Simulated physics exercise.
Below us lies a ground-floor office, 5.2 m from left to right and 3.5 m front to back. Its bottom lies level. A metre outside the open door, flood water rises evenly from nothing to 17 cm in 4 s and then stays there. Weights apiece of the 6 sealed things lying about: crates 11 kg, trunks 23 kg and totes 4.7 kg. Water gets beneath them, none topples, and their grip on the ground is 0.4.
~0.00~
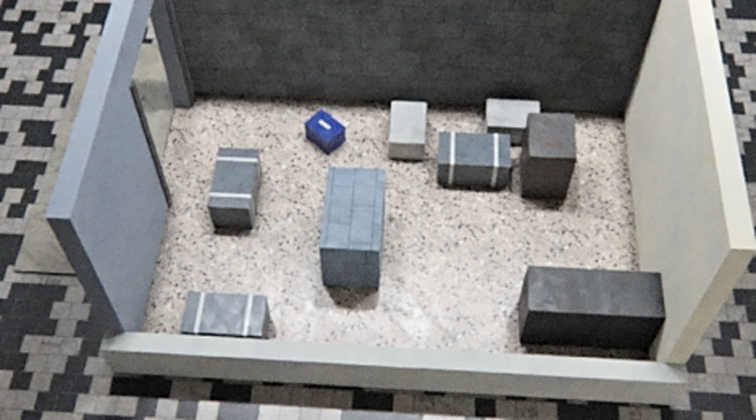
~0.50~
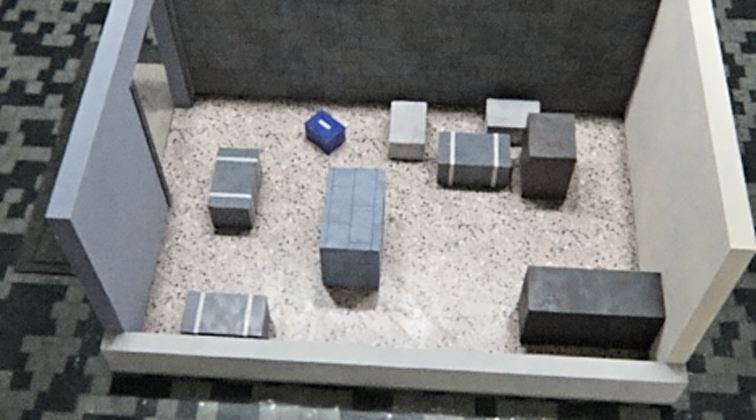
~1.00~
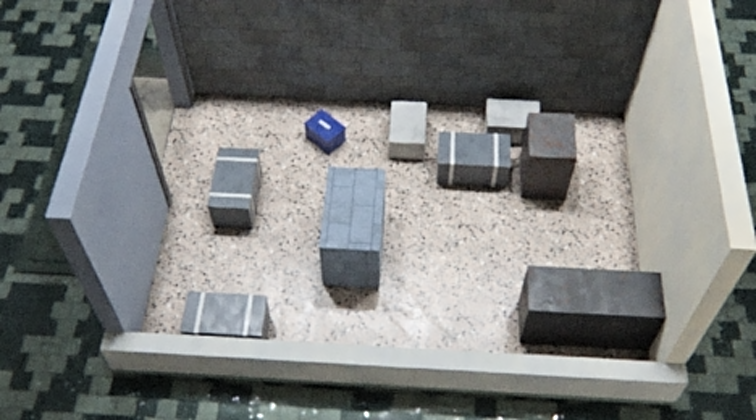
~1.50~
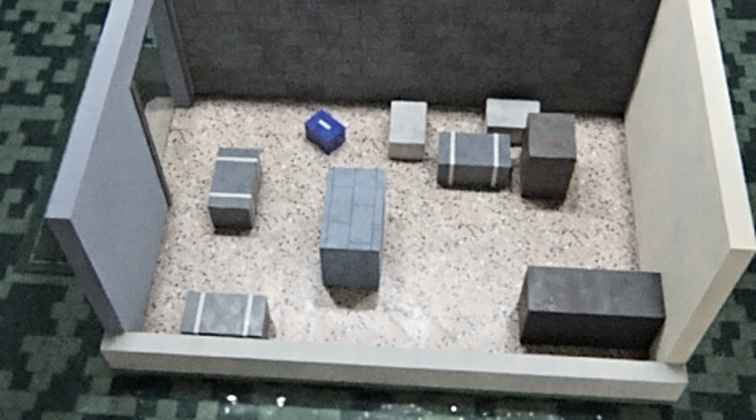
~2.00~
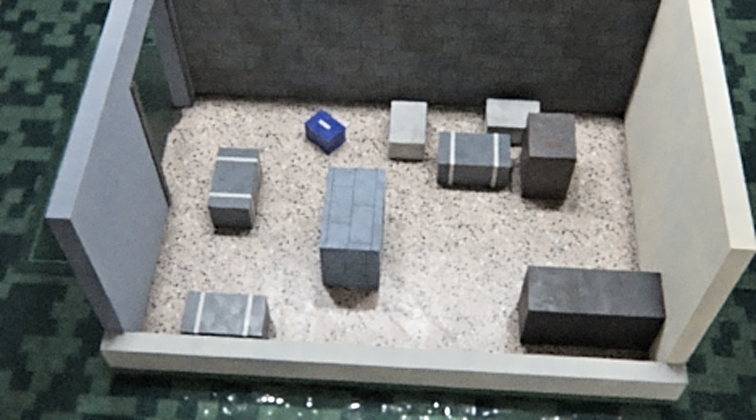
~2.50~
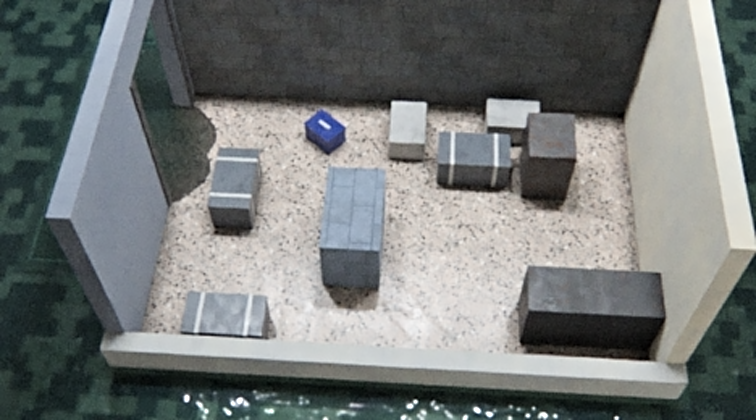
In this clip, seen from above, water darkens the patterned ground around a walled room, then spreads in a small patch through the doorway at left onto the speckled floor, while the blue tote and other boxes stay still.
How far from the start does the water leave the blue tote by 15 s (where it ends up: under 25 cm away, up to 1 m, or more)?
Blue tote gets carried off.
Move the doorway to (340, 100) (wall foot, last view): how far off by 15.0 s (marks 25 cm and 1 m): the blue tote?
In that case the blue tote ends far away.
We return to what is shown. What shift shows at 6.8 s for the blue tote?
About 150 cm.
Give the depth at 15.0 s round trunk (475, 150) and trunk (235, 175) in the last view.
About 10 and 9 cm.
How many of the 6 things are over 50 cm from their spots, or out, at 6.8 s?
By then 3.
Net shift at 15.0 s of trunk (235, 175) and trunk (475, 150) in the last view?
In that order: 80 cm, 250 cm.
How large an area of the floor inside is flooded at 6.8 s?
About 11.0 m2.
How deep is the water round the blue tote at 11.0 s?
About 12 cm.
After 3.5 s the blue tote is near (325, 125), 0.0 m from its start, aground; 0 afloat.
After 6.8 s the blue tote is near (463, 99), 1.6 m from its start, afloat; 2 afloat.
After 11.0 s the blue tote is near (614, 110), 3.3 m from its start, afloat; 3 afloat.
After 15.0 s the blue tote is near (615, 109), 3.3 m from its start, afloat; 6 afloat.
